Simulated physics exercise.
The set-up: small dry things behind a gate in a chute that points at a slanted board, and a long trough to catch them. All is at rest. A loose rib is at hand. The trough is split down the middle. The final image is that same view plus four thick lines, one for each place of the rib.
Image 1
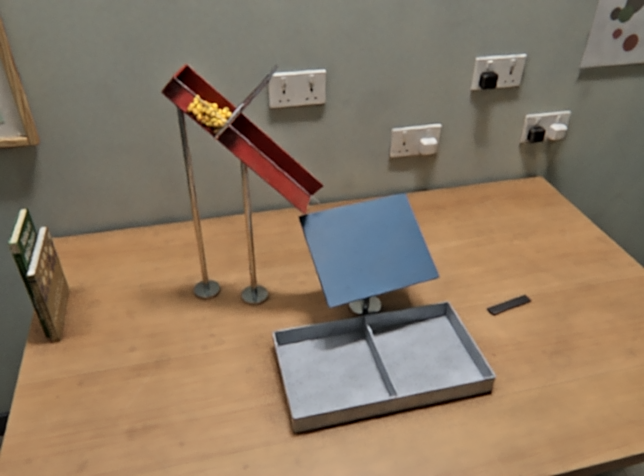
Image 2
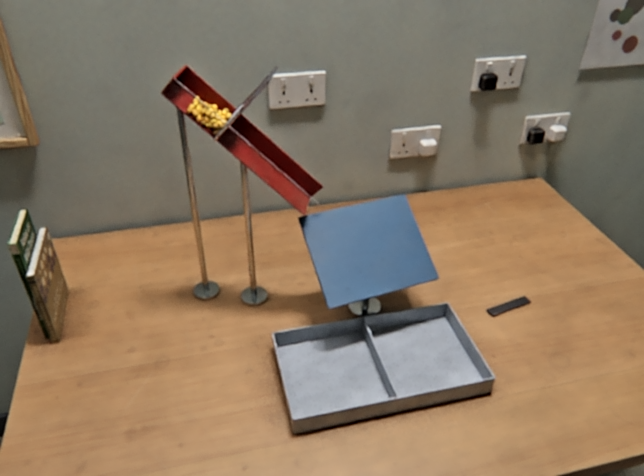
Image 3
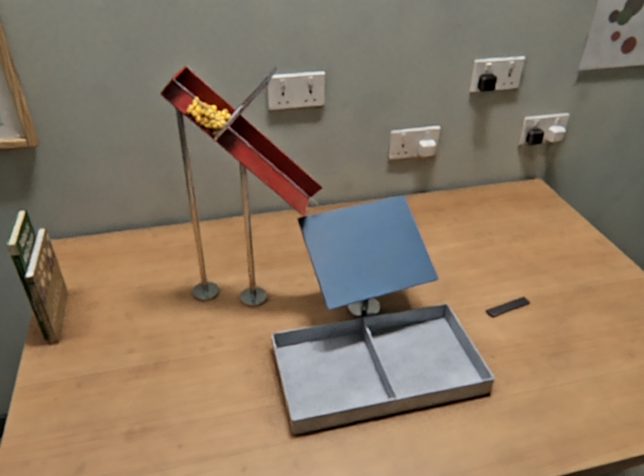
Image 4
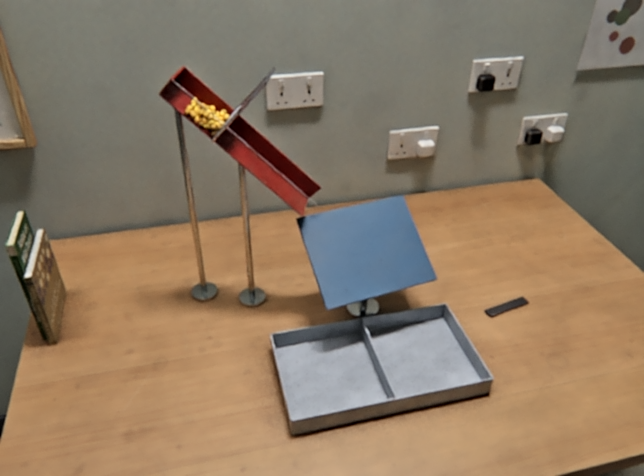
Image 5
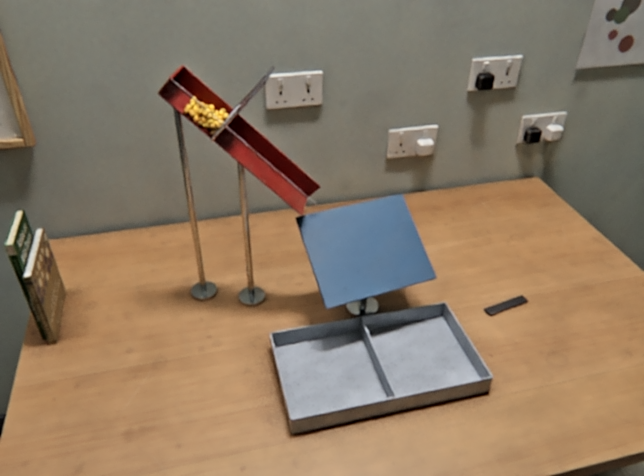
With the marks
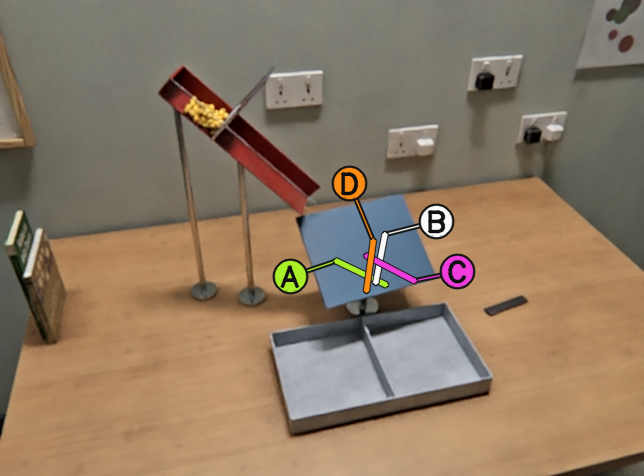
We see small yellow pieces resting behind a gate in a sloping red chute, above a tilted blue board and a divided grey tray on a wooden table; nothing moves apart from a very slight shift of the view.
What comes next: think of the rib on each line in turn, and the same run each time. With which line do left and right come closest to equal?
Line B does it best.
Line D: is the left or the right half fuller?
More lands on the left.
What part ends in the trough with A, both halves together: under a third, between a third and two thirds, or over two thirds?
Line A gives over two thirds.
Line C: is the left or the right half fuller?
The right half.
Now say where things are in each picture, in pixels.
Load behind the gate (213, 115), puffed corn balls; lip of the chute (307, 206), sloping fairly steeply, in the first picture.
Middle of the board (369, 248), tilted fairly steeply; middle of its low edge (386, 293); of its high edge (353, 205), in the second picture.
Front corners of the trough (293, 420) and (494, 378); front end of its middle wall (398, 398); gate still shut (236, 114), in the third picture.
Middle of the load (210, 117); lip (305, 208), in the fourth picture.
Middle of the load (210, 116); lip (304, 207), in the fifth picture.
On the marked copy, line A from (336, 261) to (385, 284); line B from (384, 234) to (375, 282); line C from (366, 255) to (414, 280); line D from (373, 241) to (366, 290).
Choosing A, of what is caught, not one piece in the left half, every piece in the right.
Choosing B, of what is caught, roughly half in the left half, roughly half in the right.
Choosing C, of what is caught, just a few in the left half, almost all in the right.
Choosing D, of what is caught, the larger part in the left half, about a tenth in the right.
